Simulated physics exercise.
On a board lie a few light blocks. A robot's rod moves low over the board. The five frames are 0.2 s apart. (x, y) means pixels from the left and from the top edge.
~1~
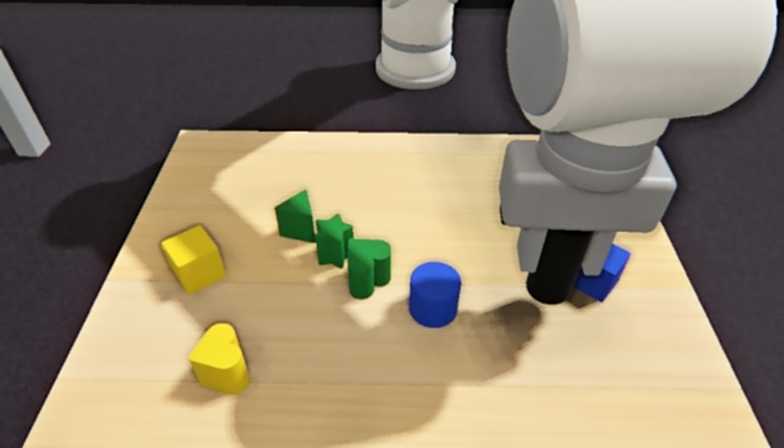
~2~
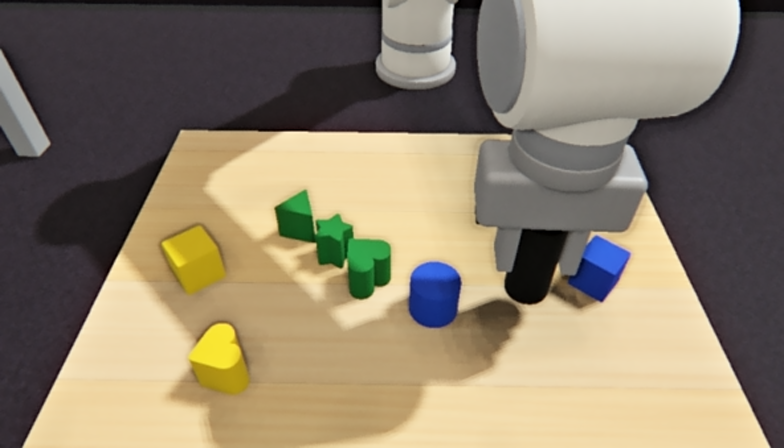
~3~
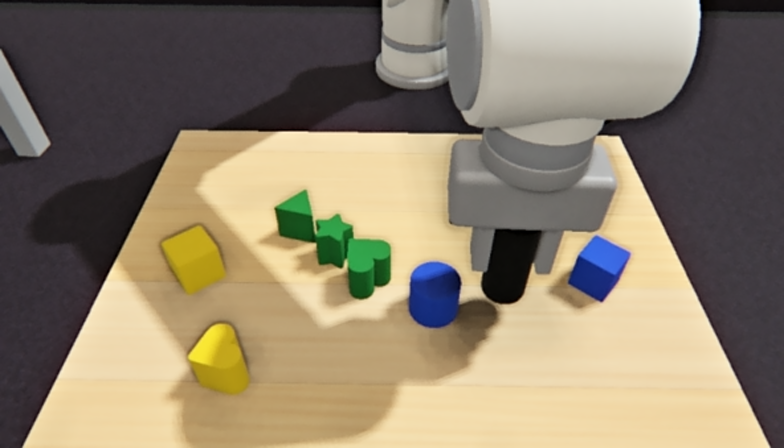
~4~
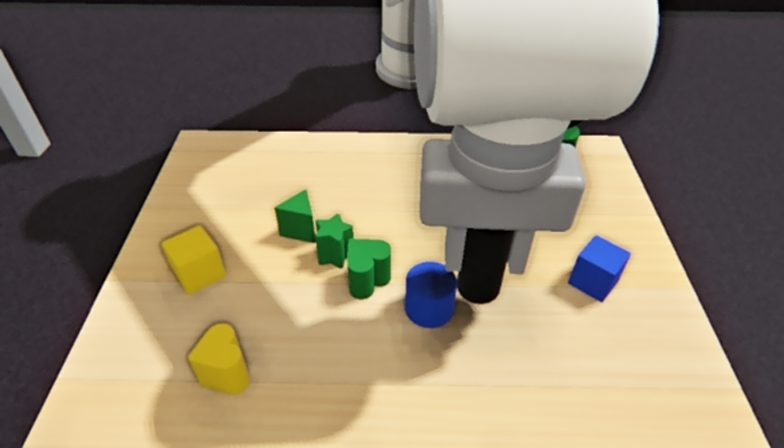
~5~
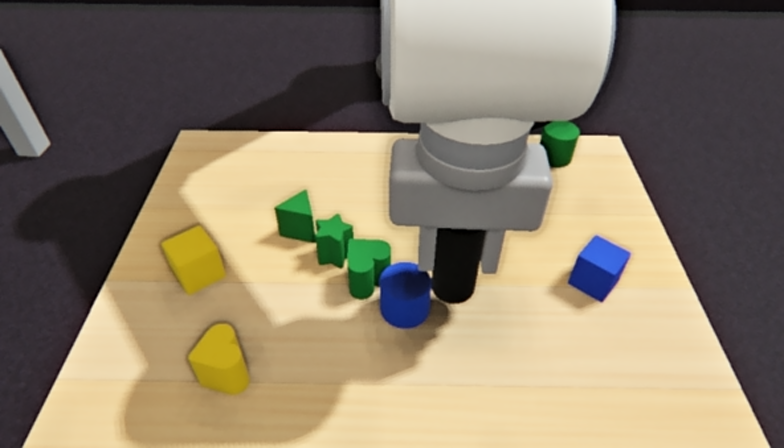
To begin with, a robot arm holds its black rod low beside a blue cube on a wooden board, with yellow and green blocks to the left. The rod slides left, away from the cube, and reaches the blue round block. It then pushes that block left, close beside the green heart-shaped one.
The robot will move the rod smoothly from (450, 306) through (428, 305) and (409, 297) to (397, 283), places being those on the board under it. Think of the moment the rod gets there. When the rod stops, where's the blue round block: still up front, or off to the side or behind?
I think the rod loses the blue round block somewhere along the way.
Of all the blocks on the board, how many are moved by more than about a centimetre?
The answer will be two.
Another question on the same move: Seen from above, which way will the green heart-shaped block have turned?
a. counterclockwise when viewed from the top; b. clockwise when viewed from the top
Choice b: Clockwise when viewed from the top.
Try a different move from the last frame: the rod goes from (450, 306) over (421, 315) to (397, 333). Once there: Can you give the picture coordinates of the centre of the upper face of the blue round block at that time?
Its top face will be centred at roughly (351, 290).
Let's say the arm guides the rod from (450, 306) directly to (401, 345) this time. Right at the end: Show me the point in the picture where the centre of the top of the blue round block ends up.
It sits at (362, 292).
The first path, step by step. Halfway along, rod at (418, 284); green heart-shaped block at (357, 250), turned 20° clockwise; blue round block at (371, 280).
At the end, rod at (398, 265); green star block not moved; green heart-shaped block at (352, 247), turned 25° clockwise; blue round block at (361, 279).
